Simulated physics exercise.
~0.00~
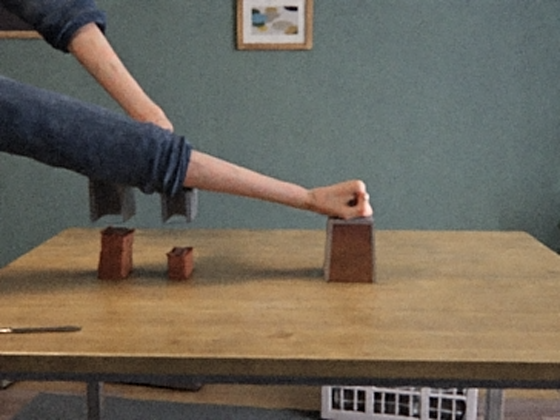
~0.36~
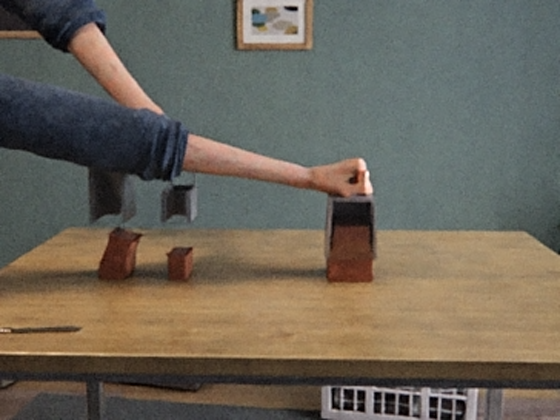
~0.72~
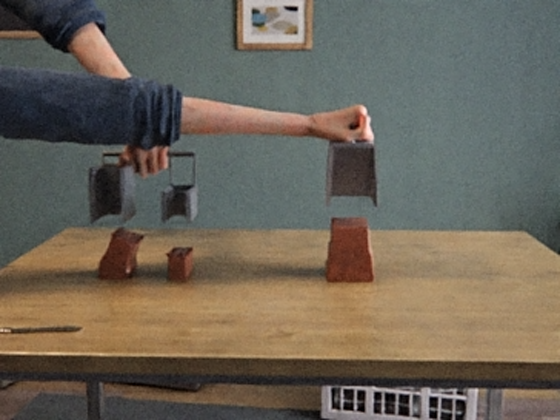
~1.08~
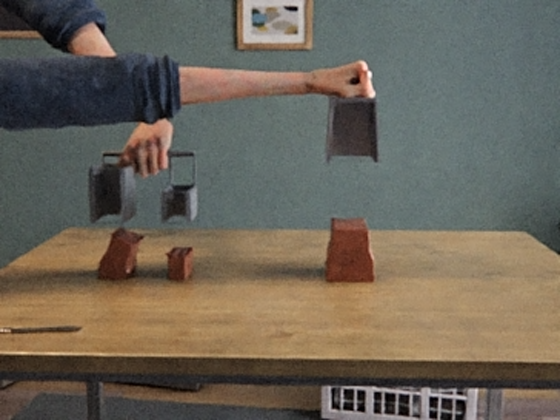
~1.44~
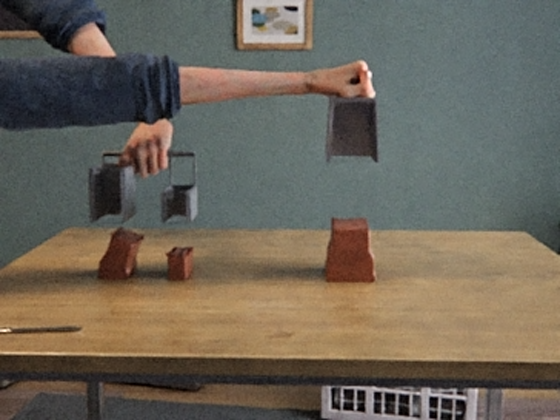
Hand lifting a grey tin straight up off a red clay block on a wooden table, leaving it standing nearly full height.
